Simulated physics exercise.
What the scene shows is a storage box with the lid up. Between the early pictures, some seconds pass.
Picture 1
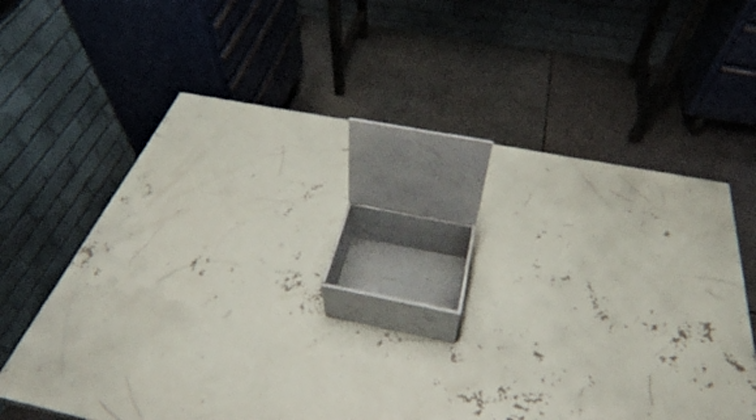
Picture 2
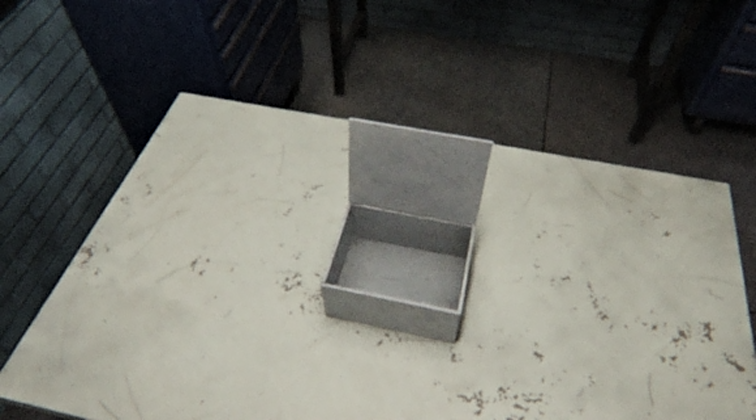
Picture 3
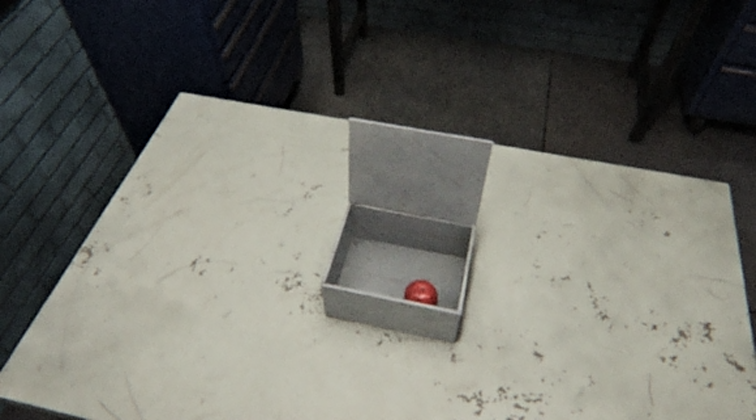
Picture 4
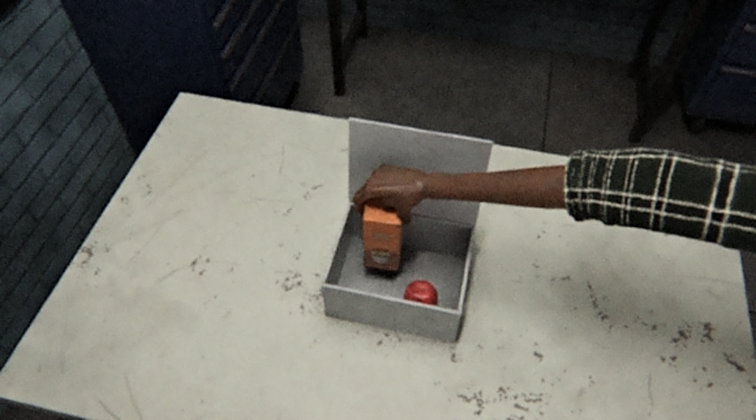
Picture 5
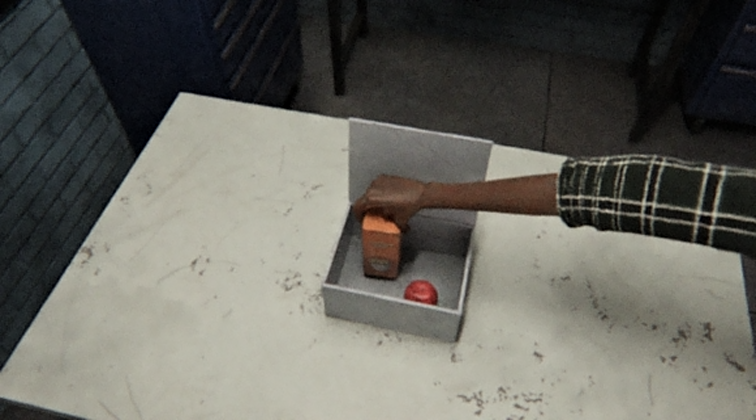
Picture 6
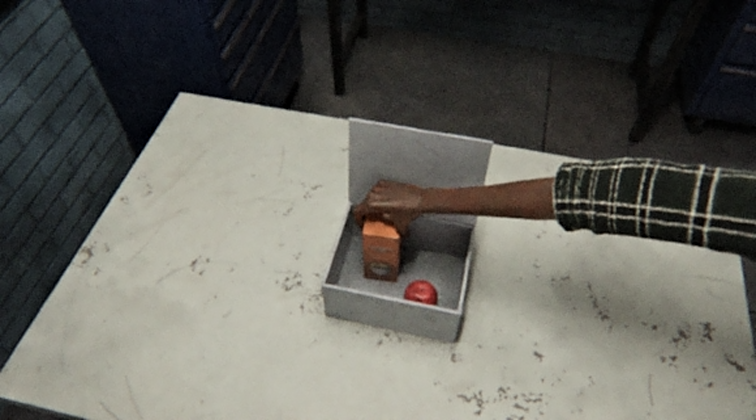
A red ball appears near the front right of an open, empty grey box, its lid upright, on a scuffed pale table seen from above at an angle by a still camera. A hand in a dark plaid sleeve then comes in from the right, holding an orange carton at the box's left side. The hand lowers the carton slightly and keeps hold of it.
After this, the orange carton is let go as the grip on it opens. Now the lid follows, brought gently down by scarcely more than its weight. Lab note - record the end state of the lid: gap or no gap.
End state: Gap.
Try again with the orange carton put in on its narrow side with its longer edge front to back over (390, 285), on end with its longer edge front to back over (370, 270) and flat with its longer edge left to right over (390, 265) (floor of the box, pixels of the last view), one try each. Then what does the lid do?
Trial 1: Lid fully lowered. Trial 2: Lid propped open. Trial 3: Lid fully lowered.
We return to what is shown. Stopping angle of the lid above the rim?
Around 20 degrees.
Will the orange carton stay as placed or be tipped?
Looking at the last picture, it sits at an angle.
Then, 1.50 s after the last picture, lid 66° above the rim.
Then, 3.10 s after the last picture, lid 35° above the rim; orange carton tipped 20° from how it was near (381, 256).
At rest, lid 19° above the rim; tipped over in the box, orange carton; red apple in place. Seen from the same camera at the end, orange carton near (379, 270).
